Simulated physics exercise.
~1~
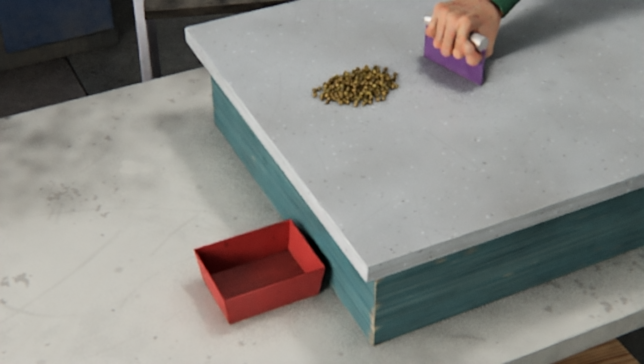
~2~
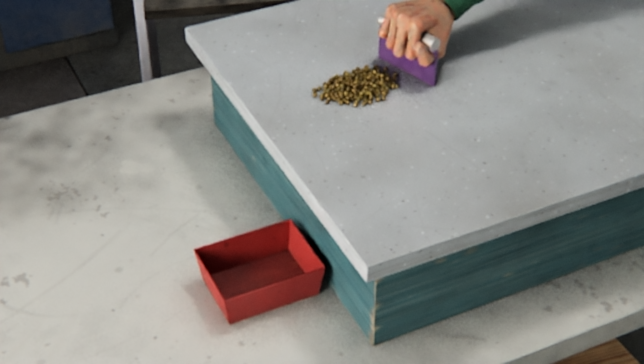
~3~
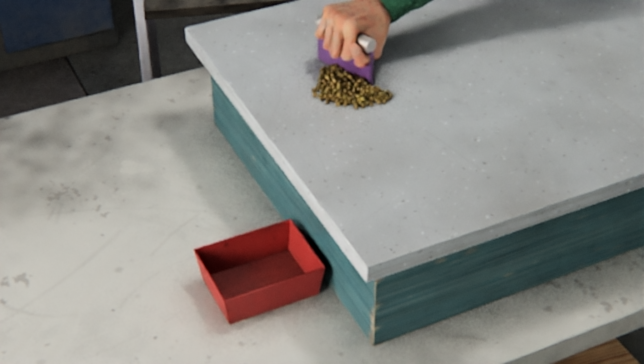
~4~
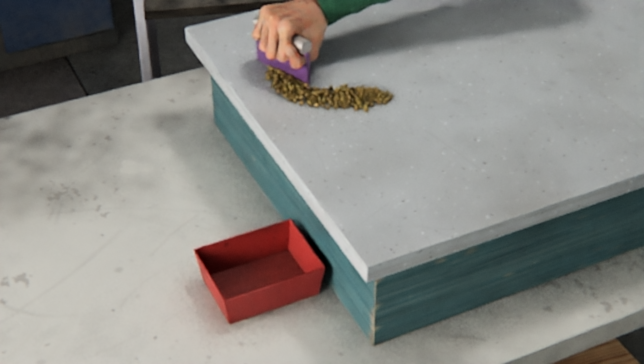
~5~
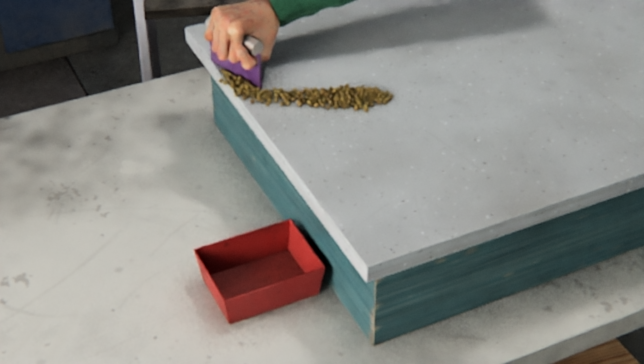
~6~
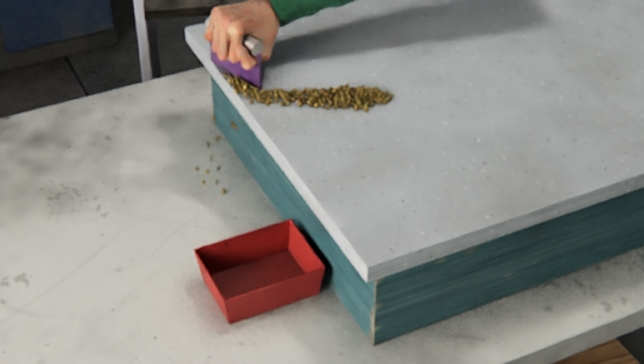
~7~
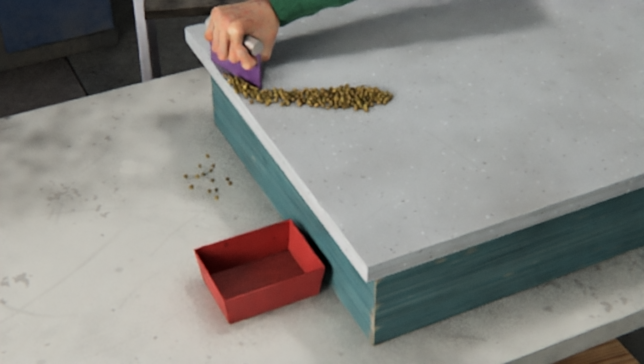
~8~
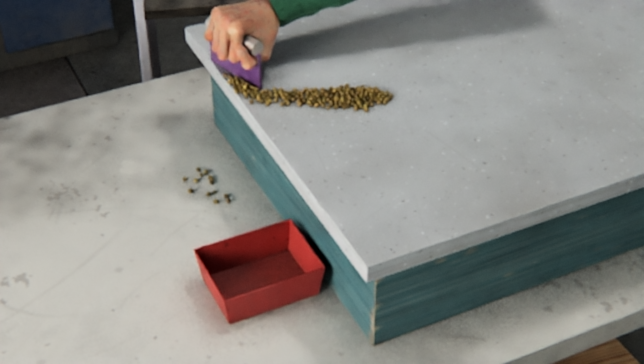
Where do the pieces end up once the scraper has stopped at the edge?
Nearly all of them stay on top of the grey board in a long trail. Only a small handful falls to the surface below, missing the red tin, which stays empty.
